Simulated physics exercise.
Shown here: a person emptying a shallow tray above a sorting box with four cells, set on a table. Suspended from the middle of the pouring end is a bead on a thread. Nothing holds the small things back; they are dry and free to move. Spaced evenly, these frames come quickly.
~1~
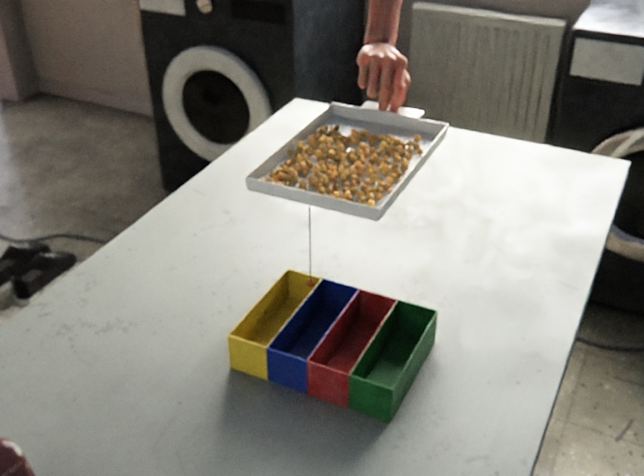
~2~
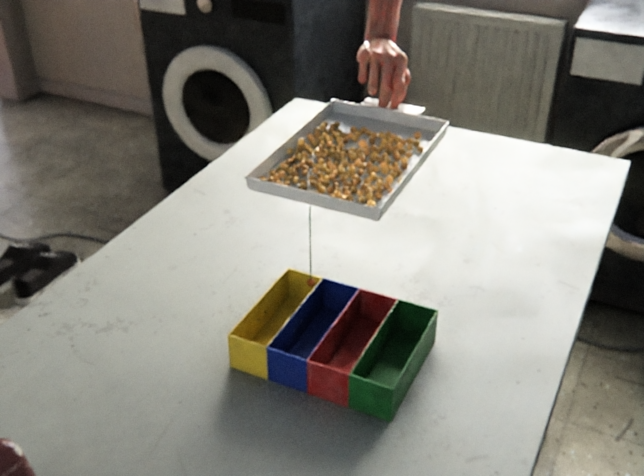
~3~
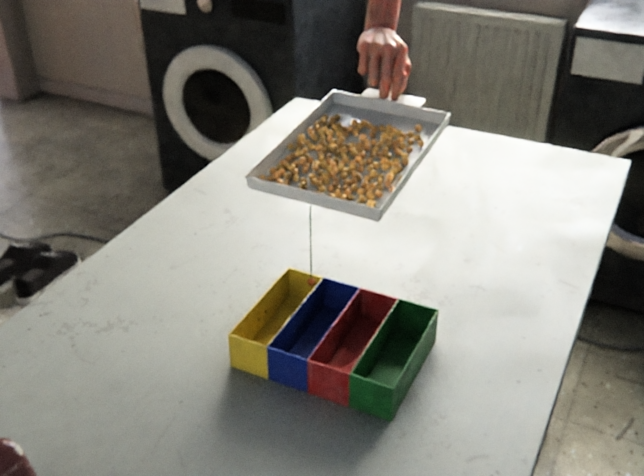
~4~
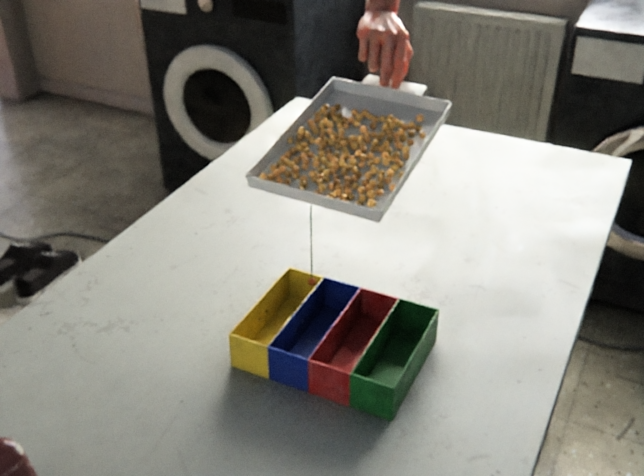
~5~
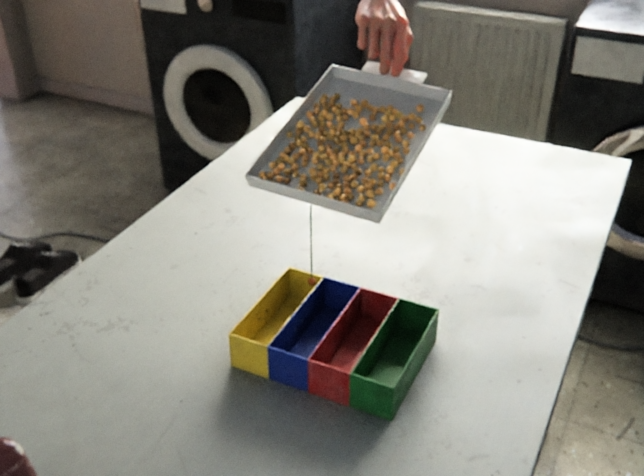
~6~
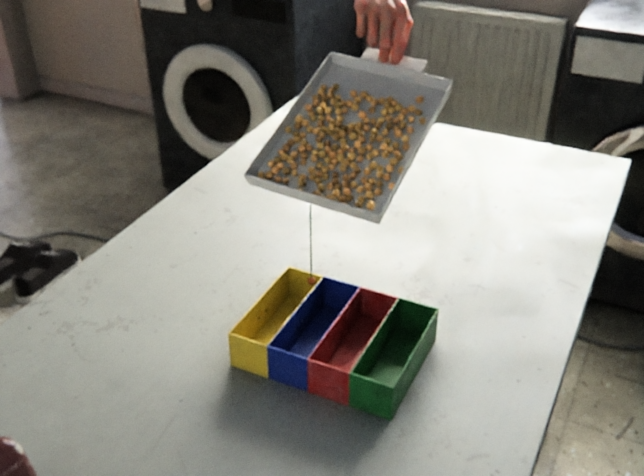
A hand raises the back of a shallow tray of dried chickpeas above four coloured cells.
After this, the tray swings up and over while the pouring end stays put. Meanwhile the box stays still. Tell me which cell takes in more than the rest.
I would say the red cell.
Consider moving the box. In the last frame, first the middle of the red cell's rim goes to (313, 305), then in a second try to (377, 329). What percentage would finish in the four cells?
Roughly 90 % and then 90 %.
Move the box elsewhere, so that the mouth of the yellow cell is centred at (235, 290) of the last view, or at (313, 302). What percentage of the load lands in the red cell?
I'd expect some 30 percent, and then some 10 percent.
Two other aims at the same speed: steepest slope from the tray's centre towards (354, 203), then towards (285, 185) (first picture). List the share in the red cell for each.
Somewhere close to 60 % the first time, 0 % the second.
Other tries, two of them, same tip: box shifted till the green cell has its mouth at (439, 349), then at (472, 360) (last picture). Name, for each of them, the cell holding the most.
The first time it is that blue cell, and the second time it is yellow.
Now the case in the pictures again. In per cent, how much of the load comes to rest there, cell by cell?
Looks like the yellow cell ends near 20 %, the blue cell near 30 %, the red cell near 40 %, and the green cell near 0 %.
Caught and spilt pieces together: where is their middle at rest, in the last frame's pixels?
Resting centre, last picture - approx. (321, 357).
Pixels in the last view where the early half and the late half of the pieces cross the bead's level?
Early half: (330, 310); late half: (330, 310).
Shortly afterwards, tray tipped steeply; the whole lot on the tray.
Next, tray tipped past a quarter turn; all but a few on the tray; only a few in the red cell; only a few in the green cell; only a few in the blue cell.
Some moments later, tray tipped past a quarter turn; near half in the red cell; near a quarter in the blue cell; near a quarter in the yellow cell; only a few in the green cell; only a few falling or outside the box.
In the end, tray tipped past a quarter turn; near half in the red cell; near a quarter in the blue cell; near a quarter in the yellow cell; only a few in the green cell; only a few outside the box.
